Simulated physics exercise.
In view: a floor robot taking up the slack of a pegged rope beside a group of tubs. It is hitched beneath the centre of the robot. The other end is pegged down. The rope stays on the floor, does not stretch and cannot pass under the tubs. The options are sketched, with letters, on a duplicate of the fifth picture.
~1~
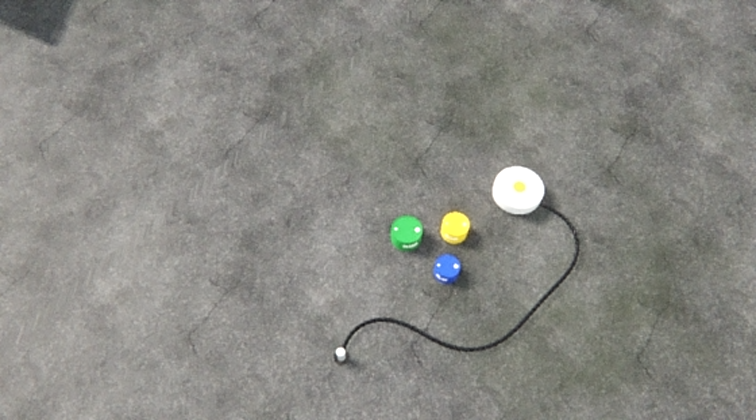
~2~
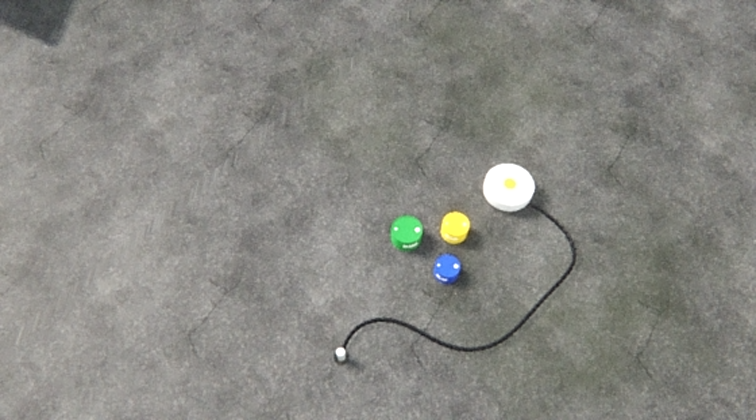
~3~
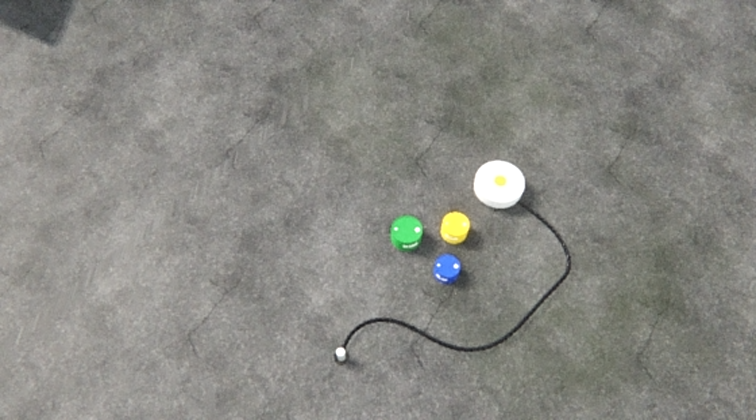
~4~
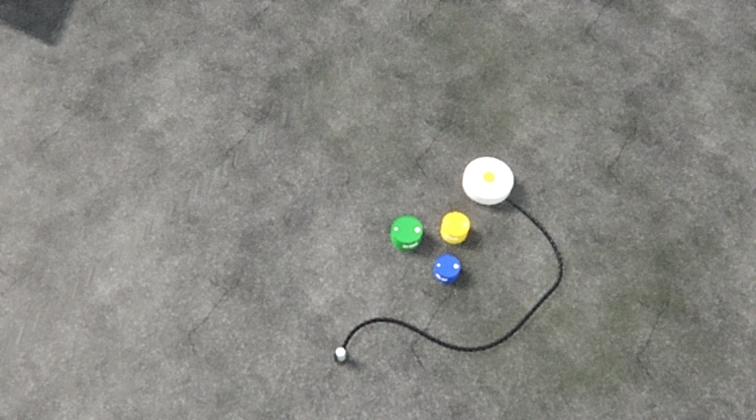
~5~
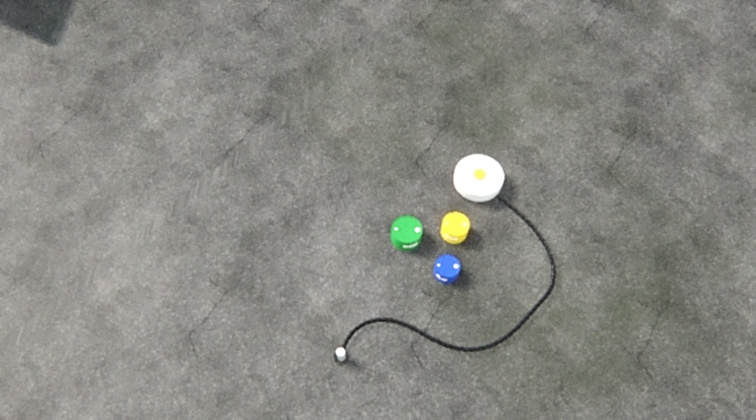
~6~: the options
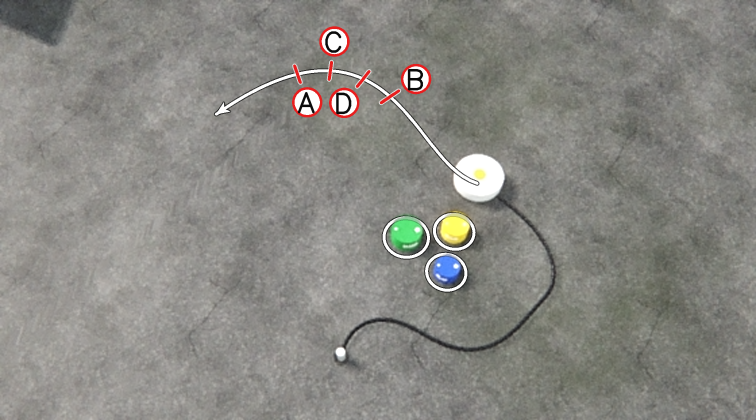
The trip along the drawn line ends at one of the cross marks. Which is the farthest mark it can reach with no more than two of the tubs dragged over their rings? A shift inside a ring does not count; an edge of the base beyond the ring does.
As far as tick D.
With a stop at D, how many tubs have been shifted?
Two.
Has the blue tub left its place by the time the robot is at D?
By then, yes.
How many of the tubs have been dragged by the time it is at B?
By then, none.
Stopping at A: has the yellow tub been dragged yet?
Yes.
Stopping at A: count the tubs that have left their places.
Three.
On the marked copy, A at (297, 74); B at (390, 97); C at (330, 71); D at (363, 79); the route from (477, 183) via (365, 80) to (216, 114).
Following D. Soon after the start, robot (433, 141).
Later, robot (400, 101).
In the end, robot (363, 74); yellow tub (435, 227); blue tub (430, 257); two over the rings.
As for the rest, A has three over the rings; B is within the limit but short; C has three over the rings.
